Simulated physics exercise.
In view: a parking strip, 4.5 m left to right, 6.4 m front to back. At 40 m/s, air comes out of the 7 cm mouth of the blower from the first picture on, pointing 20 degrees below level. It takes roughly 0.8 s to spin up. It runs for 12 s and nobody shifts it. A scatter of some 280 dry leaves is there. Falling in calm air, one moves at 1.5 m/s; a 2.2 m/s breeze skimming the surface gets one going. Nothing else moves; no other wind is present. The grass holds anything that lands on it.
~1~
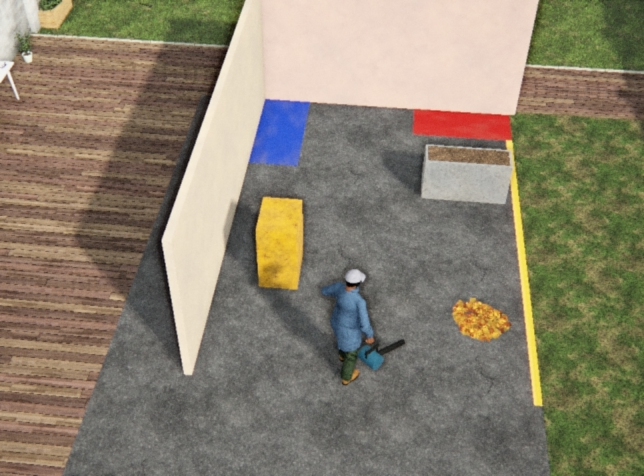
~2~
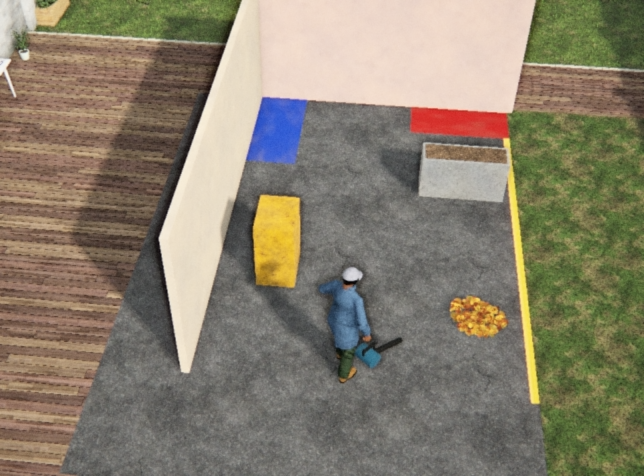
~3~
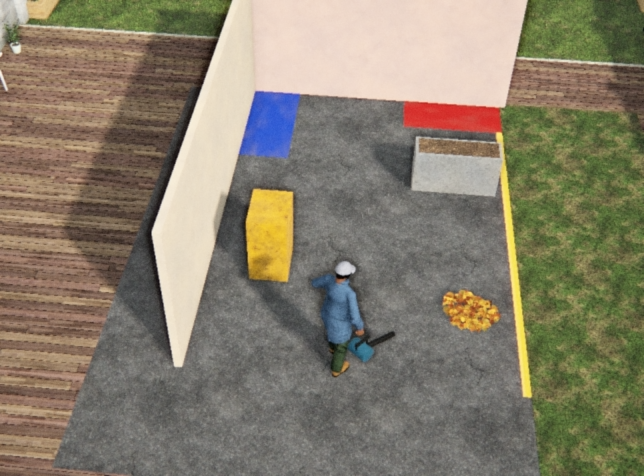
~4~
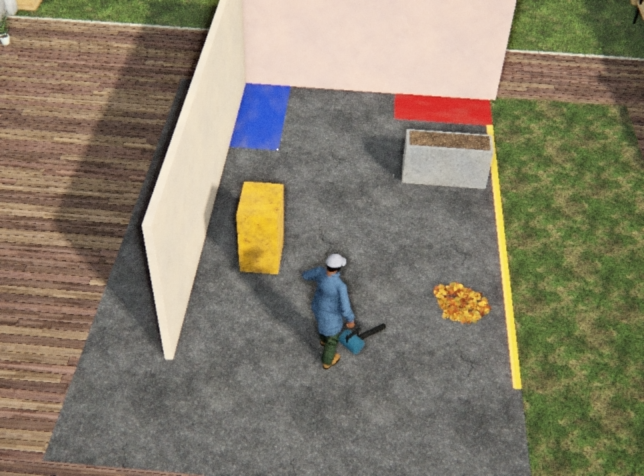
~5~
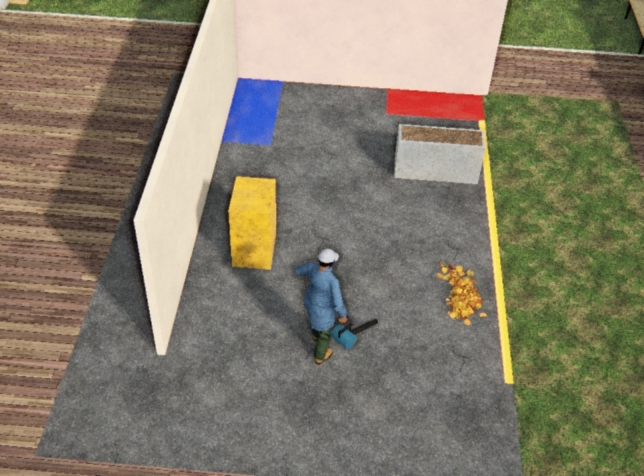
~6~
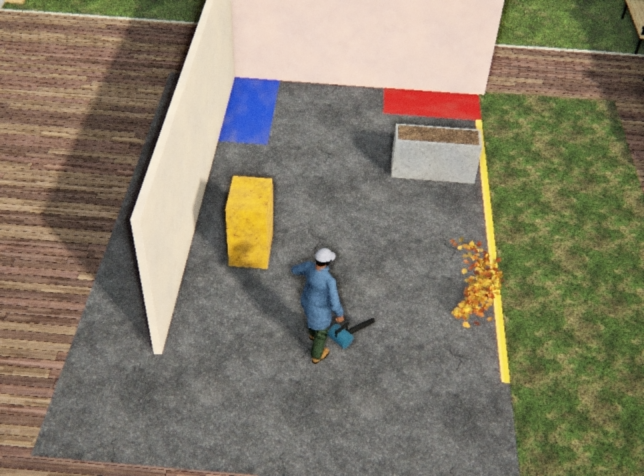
Dry leaves lay still in a round patch beside a person in blue holding a blower, then began to stir, broke apart and scattered rightward onto the yellow line while the person stayed put.
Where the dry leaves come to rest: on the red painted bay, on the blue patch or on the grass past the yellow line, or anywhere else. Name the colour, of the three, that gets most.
The yellow one gets the most.
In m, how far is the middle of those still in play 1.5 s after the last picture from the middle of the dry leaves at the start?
Displacement of centre: Approx. 1.0 m.
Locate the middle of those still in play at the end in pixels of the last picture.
The middle is around pixel (510, 277).
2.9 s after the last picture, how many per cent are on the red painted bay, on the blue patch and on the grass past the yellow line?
I'd say around 0 per cent at red, 0 per cent at blue, 90 per cent at yellow.
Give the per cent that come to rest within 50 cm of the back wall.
It comes to close to 0 per cent.
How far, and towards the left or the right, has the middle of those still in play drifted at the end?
The middle ends up further rightward, approx. 0.8 m.
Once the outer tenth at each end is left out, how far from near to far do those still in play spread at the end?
1.2 m, roughly.
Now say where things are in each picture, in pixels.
In the first picture, the middle of the dry leaves is near (482, 322), none has stirred yet and the mouth of the blower is at (403, 342).
In the second picture, the middle of the dry leaves is near (479, 319), none has stirred yet, the blue patch is centred on (278, 129), the yellow line is centred on (520, 232) and the red painted bay is centred on (459, 122).
In the third picture, the middle of the dry leaves is near (472, 313), none has stirred yet, the top of a planter is at (459, 148) and the top of a bin is at (270, 207).
In the fourth picture, the middle of the dry leaves is near (462, 305) and about 1 % have left their places.
In the fifth picture, the middle of the dry leaves is near (462, 296), the farthest in sight from the blower is at (460, 269) and about 50 % have left their places.
In the sixth picture, the middle of the dry leaves is near (480, 287), the farthest in sight from the blower is at (497, 261) and about 85 % have left their places.
Then, 1.5 s after the last picture the count stands so, 0 % are on the blue patch, 90 % on the grass past the yellow line and 0 % on the red painted bay; the middle of those still in play is near (510, 277).
Then, 2.9 s after the last picture the count stands so, 0 % are on the blue patch, 91 % on the grass past the yellow line and 0 % on the red painted bay; the middle of those still in play is near (510, 277).
Then, 5.7 s after the last picture the count stands so, 0 % are on the blue patch, 91 % on the grass past the yellow line and 0 % on the red painted bay; the middle of those still in play is near (510, 277).
Then, 11.1 s after the last picture, at the end, 0 % are on the blue patch, 91 % on the grass past the yellow line and 0 % on the red painted bay; the middle of those still in play is near (510, 277).
